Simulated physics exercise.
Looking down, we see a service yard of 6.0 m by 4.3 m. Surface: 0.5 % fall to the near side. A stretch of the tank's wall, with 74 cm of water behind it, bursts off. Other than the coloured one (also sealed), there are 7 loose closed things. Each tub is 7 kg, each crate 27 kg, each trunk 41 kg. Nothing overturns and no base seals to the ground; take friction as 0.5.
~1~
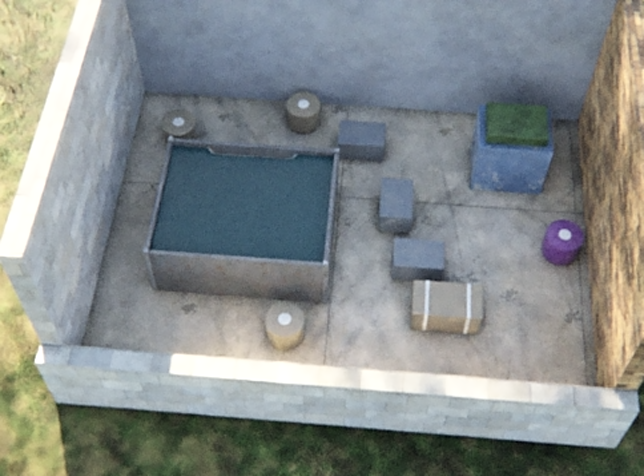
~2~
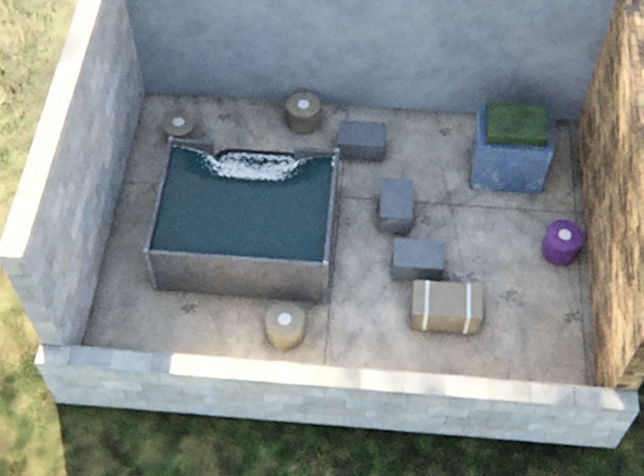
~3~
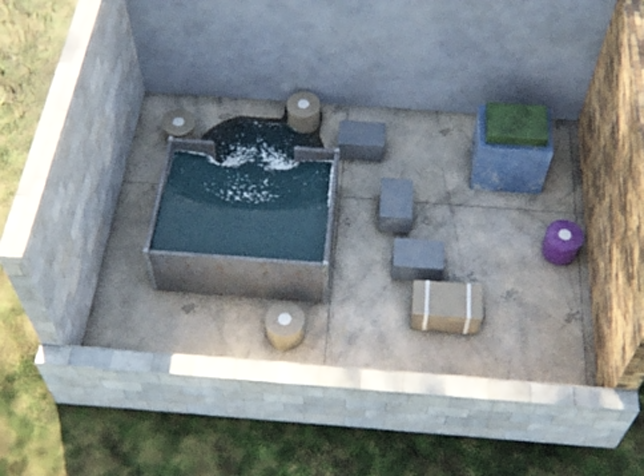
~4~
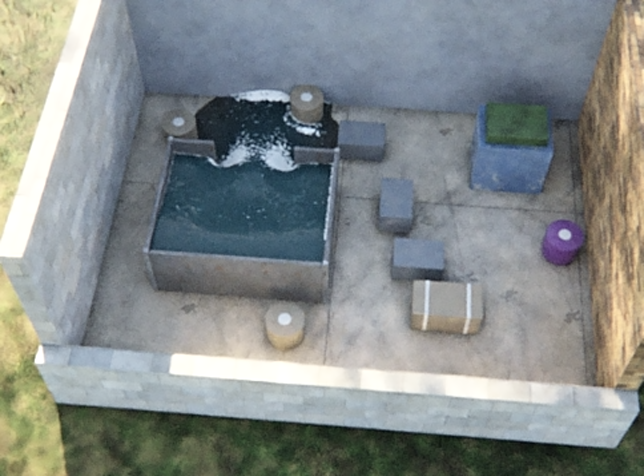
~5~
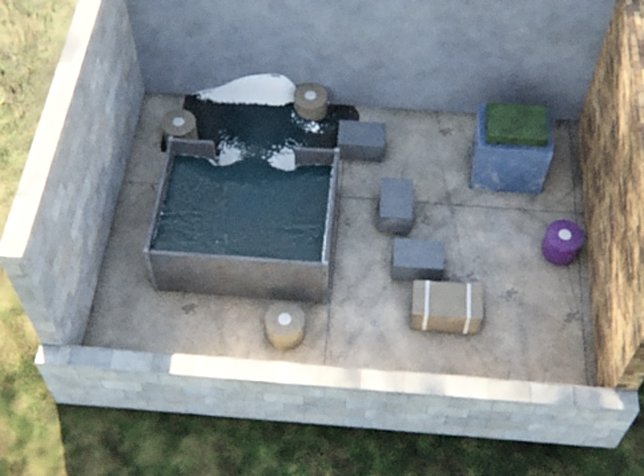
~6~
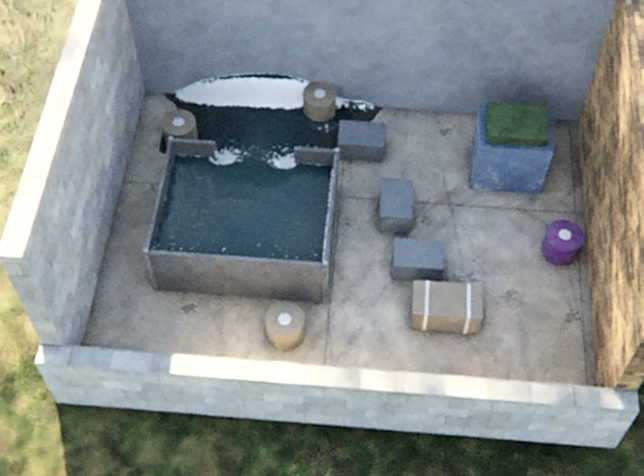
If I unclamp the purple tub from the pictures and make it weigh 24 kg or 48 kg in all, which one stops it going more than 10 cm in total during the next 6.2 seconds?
The small load falls short; double manages.
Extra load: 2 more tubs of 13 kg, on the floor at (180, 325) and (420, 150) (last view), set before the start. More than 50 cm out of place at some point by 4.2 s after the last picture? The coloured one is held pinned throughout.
One after the other: Does not reach it, then goes beyond it.
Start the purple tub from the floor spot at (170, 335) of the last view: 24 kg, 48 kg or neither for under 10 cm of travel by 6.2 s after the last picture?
Going by the scene, only the heavier one works.
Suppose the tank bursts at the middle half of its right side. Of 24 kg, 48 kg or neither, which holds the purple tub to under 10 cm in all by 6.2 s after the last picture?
That way round, neither mass holds.
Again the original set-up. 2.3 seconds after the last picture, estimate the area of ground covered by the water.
17 m2.
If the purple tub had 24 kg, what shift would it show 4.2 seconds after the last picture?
About 40 cm.
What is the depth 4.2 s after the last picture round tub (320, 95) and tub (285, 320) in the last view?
First about 8 cm, second about 6 cm.
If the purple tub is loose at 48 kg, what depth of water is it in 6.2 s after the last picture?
12 cm, roughly.
Then, 0.6 s after the last picture the purple tub would be 0 cm from its start with 24 kg and 0 cm from its start with 48 kg; 0 cm of water round it then.
Then, 2.3 s after the last picture the purple tub would be 0 cm from its start with 24 kg and 0 cm from its start with 48 kg; 6 cm of water round it then.
Then, 4.2 s after the last picture the purple tub would be 37 cm from its start with 24 kg and 0 cm from its start with 48 kg; 9 cm of water round it then.
Then, 6.2 s after the last picture the purple tub would be 50 cm from its start with 24 kg and 0 cm from its start with 48 kg; 12 cm of water round it then.
